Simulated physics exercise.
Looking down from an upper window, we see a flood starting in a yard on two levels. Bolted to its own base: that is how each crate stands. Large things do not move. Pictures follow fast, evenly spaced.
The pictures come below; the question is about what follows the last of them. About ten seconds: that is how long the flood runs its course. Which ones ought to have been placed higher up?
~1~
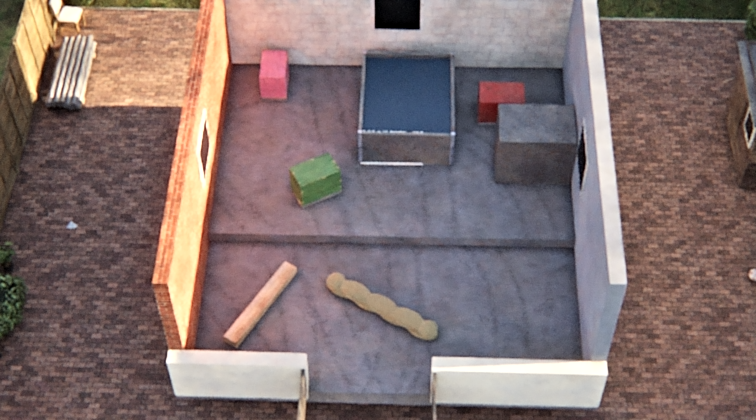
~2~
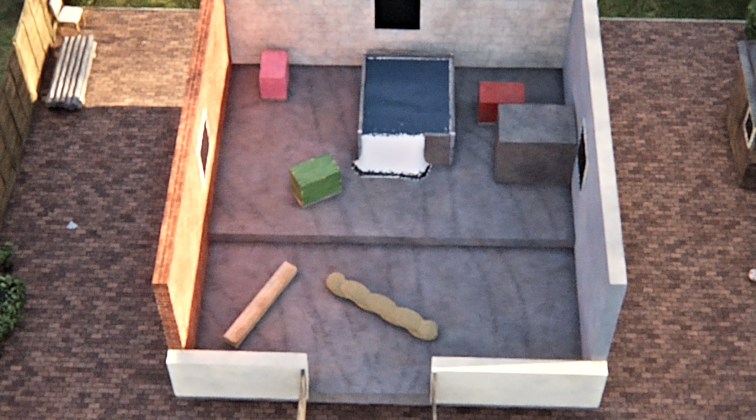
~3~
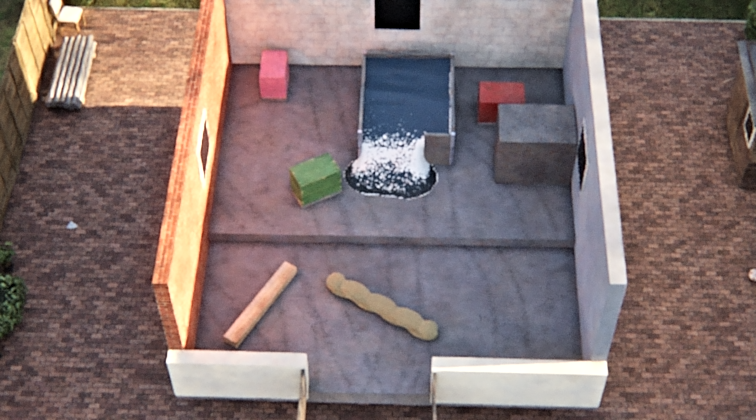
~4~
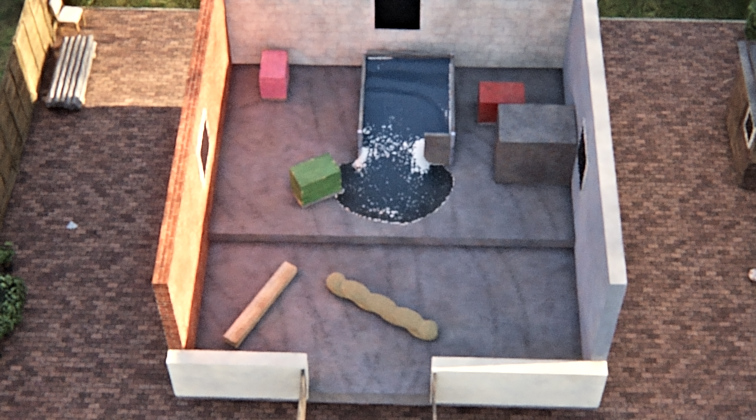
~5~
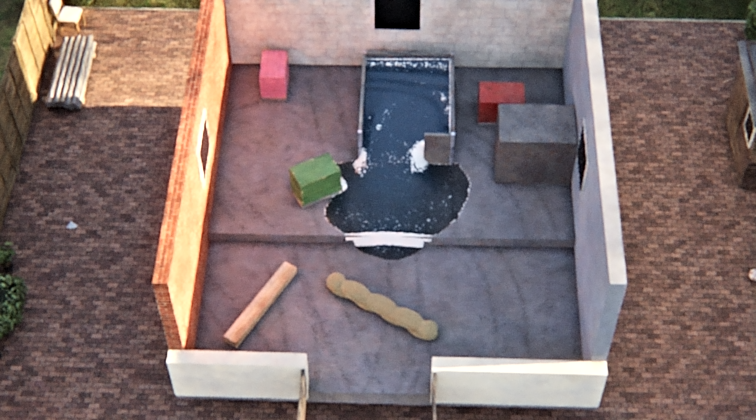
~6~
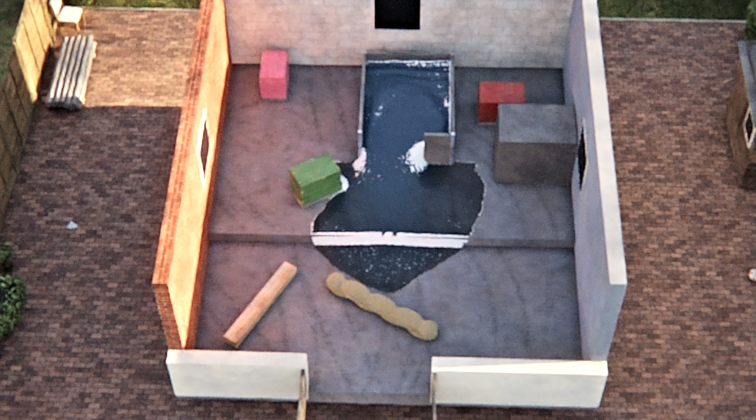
As I see it, the pink crate is protected by its plinth; the green crate is not protected by its plinth; the red crate is protected by its plinth.
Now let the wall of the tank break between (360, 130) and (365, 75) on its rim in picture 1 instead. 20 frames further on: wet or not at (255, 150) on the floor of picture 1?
The place in question is sitting in a puddle.
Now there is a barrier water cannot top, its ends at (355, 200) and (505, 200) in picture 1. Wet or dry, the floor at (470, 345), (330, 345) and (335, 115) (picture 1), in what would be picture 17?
Taking the three spots in order: Spared, spared, soaked.
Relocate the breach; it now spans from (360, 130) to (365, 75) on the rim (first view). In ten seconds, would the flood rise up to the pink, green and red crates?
The pink crate is flooded, the green crate is flooded and the red crate is untouched.
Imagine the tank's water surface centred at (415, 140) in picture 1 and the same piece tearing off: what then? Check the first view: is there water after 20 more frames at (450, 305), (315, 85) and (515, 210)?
The first spot is inundated, the second not reached, and the third not reached.
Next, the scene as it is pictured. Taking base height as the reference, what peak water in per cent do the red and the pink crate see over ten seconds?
0 %, then 40 %.
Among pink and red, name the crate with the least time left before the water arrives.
Answer: That's the pink one.
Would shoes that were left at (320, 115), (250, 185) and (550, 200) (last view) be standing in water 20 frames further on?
Status per point, in sequence: Waterlogged, then unwetted, then unwetted.
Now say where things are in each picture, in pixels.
Still water in the tank at (407, 96), in the first frame.
The front is at (356, 164), out from the gap at (393, 153), in the second frame.
Water pours out at (393, 153) and has run to (349, 176), in the third frame.
Water pours out at (393, 154) and has run to (407, 220), in the fourth frame.
The front is at (399, 254), out from the gap at (393, 154), in the fifth frame.
The front is at (378, 285), out from the gap at (393, 154), in the sixth frame.
A moment on, water covers 30 % of the floor; the pink crate not reached, the green crate water round its plinth, the red crate not reached.
Next, water covers 50 % of the floor; the pink crate not reached, the green crate water round its plinth, the red crate not reached.
Then, water covers 50 % of the floor; the pink crate water round its plinth, the green crate water round its plinth, the red crate not reached.
Later, water covers 55 % of the floor; the pink crate water round its plinth, the green crate water round its plinth, the red crate not reached.
In the end, water covers 55 % of the floor; the pink crate stayed above the water, the green crate was topped, the red crate stayed above the water.
